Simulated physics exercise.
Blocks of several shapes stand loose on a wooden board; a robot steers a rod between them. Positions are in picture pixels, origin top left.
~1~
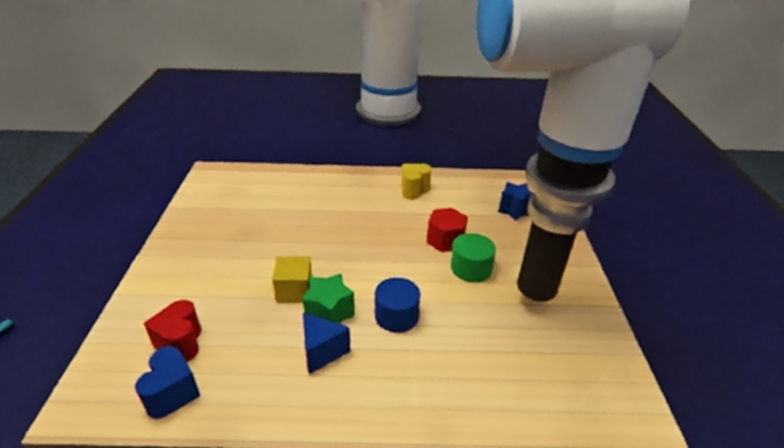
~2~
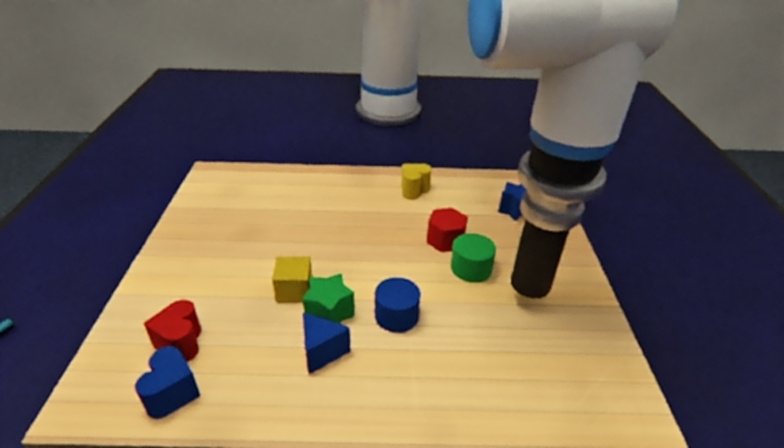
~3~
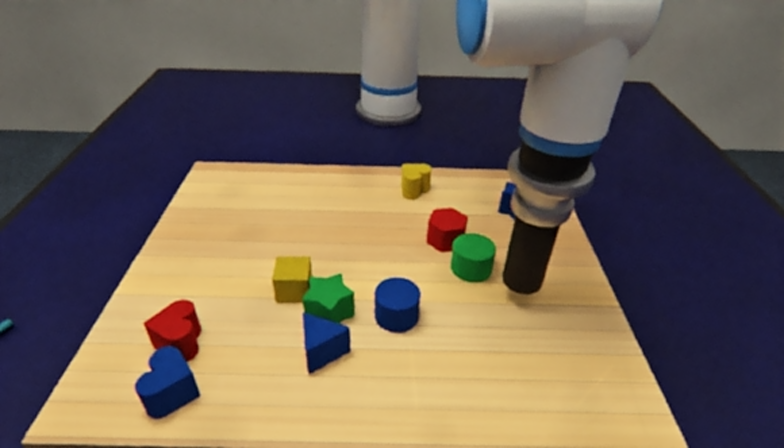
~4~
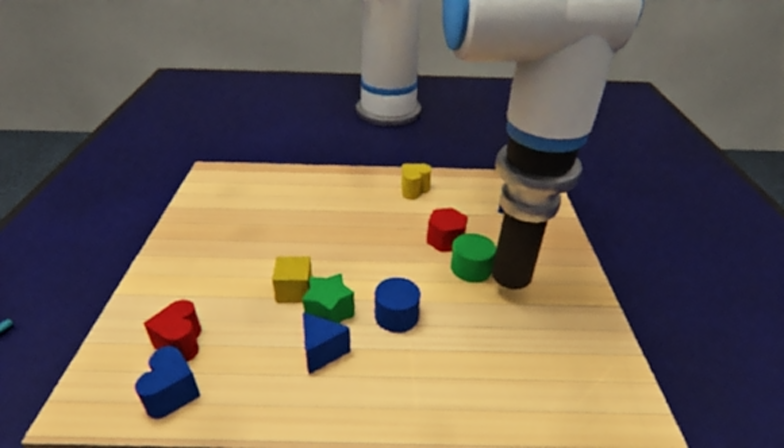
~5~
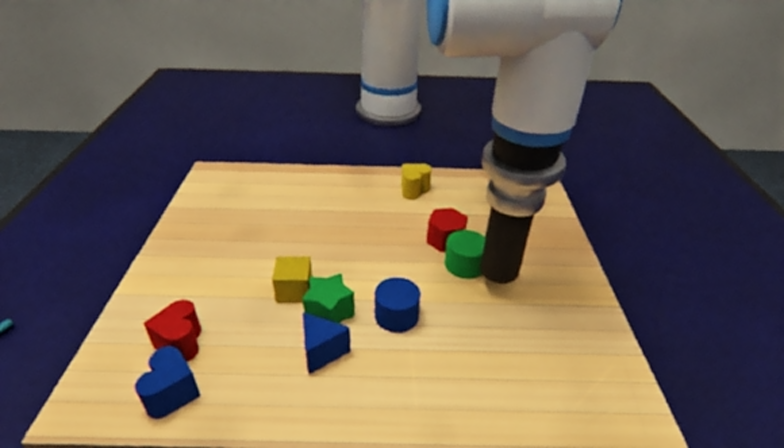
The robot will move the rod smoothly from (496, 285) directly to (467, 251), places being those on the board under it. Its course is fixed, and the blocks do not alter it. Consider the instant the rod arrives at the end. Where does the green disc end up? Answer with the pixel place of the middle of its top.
Its top centre is at about (436, 216).
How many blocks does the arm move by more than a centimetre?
2 blocks.
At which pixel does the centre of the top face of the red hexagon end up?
The middle of its top is at (418, 195).
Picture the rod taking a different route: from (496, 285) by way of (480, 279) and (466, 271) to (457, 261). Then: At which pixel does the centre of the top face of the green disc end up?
I predict (434, 219).
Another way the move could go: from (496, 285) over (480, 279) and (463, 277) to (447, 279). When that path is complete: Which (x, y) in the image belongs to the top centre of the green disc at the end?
I'd say the green disc ends with its top centre at (438, 231).
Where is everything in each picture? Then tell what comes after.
In the first picture, rod tip at (537, 287); block tops, red hexagon at (448, 218); green disc at (475, 246).
In the second picture, rod at (530, 285); blocks unchanged.
In the third picture, rod at (522, 281); blocks unchanged.
In the fourth picture, rod at (512, 276); blocks unchanged.
In the fifth picture, rod at (499, 271); red hexagon at (448, 218); green disc at (468, 242).
What follows on the original path. Halfway along, rod at (484, 253); red hexagon at (433, 206); green disc at (452, 228).
At the end, rod at (469, 237); red hexagon at (418, 195); green disc at (436, 216).
